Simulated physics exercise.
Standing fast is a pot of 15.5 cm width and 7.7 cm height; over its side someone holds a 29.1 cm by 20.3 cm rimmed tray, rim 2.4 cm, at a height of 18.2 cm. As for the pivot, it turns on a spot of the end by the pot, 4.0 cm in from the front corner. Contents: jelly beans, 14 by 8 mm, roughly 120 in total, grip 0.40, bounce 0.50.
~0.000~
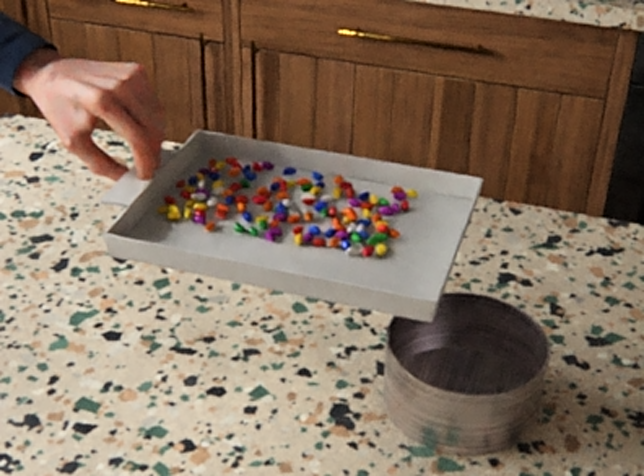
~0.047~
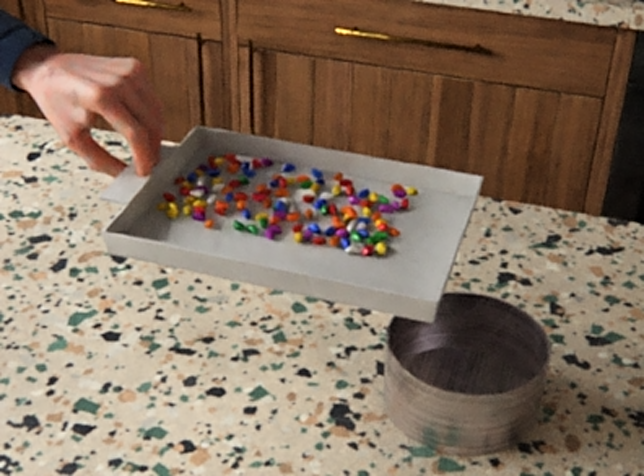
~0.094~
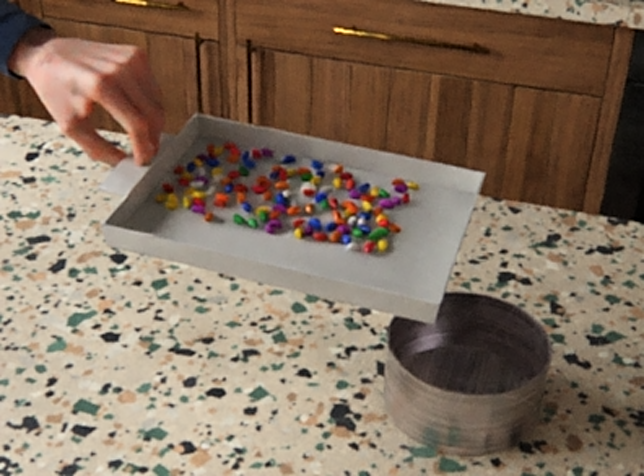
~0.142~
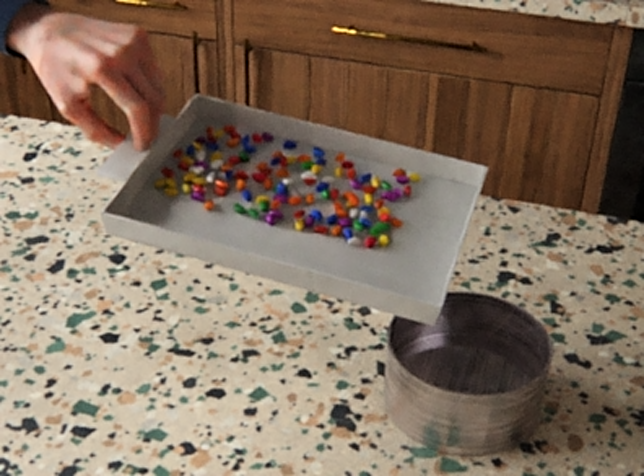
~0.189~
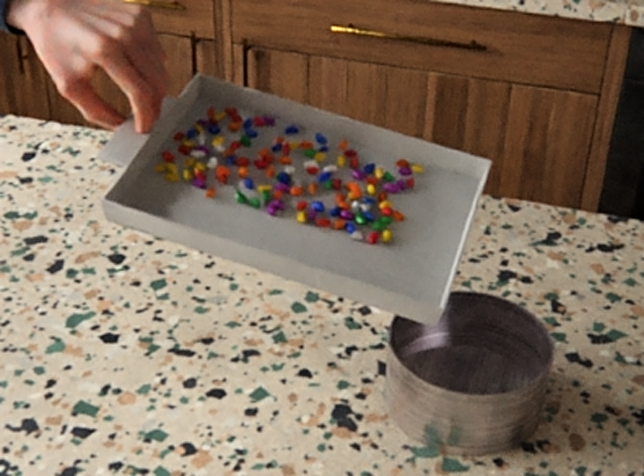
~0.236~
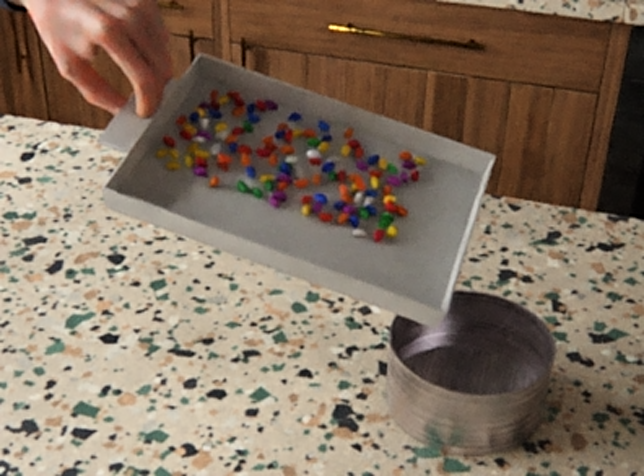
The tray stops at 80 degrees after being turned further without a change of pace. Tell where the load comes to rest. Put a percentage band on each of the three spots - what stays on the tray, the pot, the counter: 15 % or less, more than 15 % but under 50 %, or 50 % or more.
Tray: In between; pot: Up to 15 %; counter: 50 % or more.
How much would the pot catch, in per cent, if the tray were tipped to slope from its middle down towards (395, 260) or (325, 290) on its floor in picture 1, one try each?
First try: Around 5 percent; second try: Around 0 percent.
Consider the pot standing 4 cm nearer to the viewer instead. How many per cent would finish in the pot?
5 %.
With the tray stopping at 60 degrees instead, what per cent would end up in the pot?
I'd expect some 0 per cent in the pot.
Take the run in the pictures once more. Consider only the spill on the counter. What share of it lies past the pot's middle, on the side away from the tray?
I'd put it close to 70 per cent.
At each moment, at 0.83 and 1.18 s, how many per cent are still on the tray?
I'd say roughly 85, then roughly 45.
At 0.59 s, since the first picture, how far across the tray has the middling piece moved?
It has moved some 10 cm from its start.
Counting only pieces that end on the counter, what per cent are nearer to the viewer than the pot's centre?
About 100 per cent.
Then, at 0.59 s, tilt 47 degrees; the tray holds 100 %, the pot 0 %.
After 0.83 s, tilt 68 degrees; the tray holds 85 %, the pot 0 %.
After 1.18 s, tilt 80 degrees; the tray holds 45 %, the pot 0 %.
By 2.6 s all is still; tray 35 %, pot 0 %, counter 65 %.
